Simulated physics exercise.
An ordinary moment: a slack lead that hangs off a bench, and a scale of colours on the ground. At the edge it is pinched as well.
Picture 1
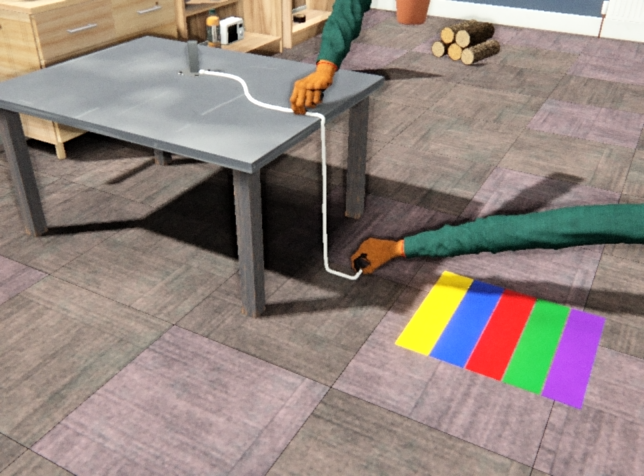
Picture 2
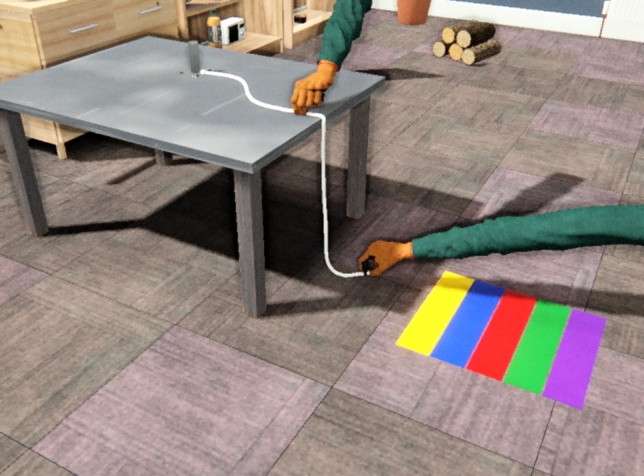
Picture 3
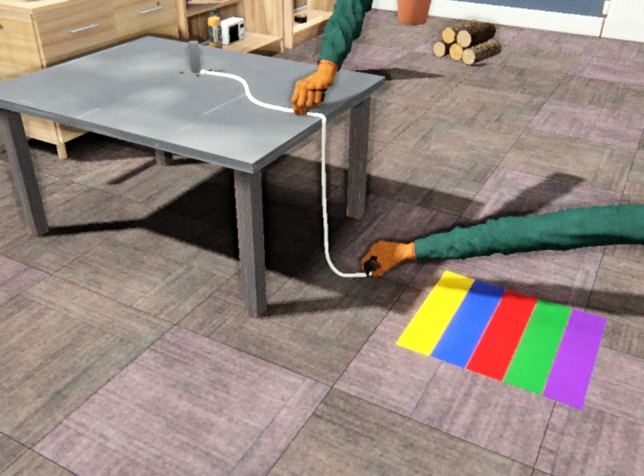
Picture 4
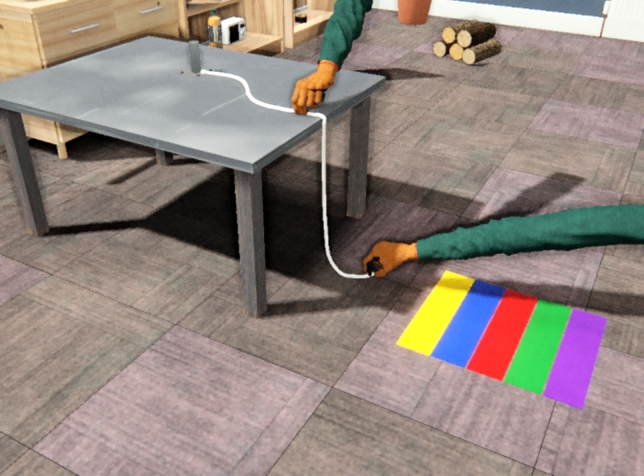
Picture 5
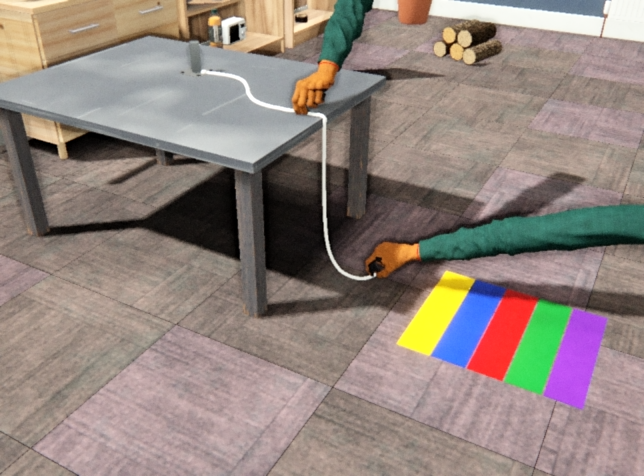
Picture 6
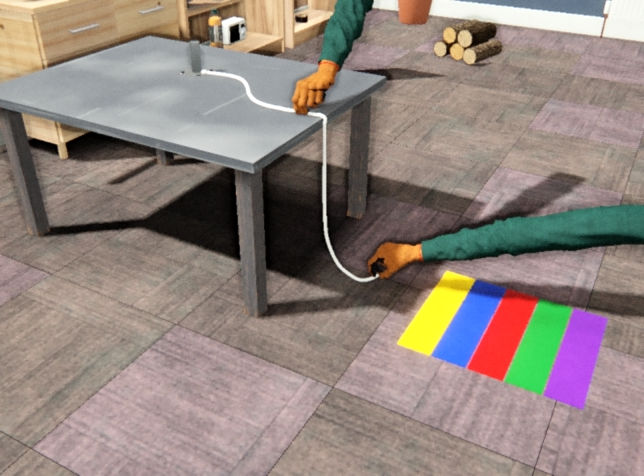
Beside a grey table, a gloved hand drawing a white cord's hanging end slightly right while another pinches it at the edge.
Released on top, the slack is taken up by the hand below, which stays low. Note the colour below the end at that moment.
Colour below: Blue.
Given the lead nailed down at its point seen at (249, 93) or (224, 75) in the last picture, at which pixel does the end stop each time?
Per try (px): (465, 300), (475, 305).
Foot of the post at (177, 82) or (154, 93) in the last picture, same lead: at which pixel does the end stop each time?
First try (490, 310), second try (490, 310).
Early on, end near (416, 287); short of the strips.
Midway, end near (455, 299); over yellow.
At the end of the slack, end near (478, 307); over blue. It gets as far as the blue strip.
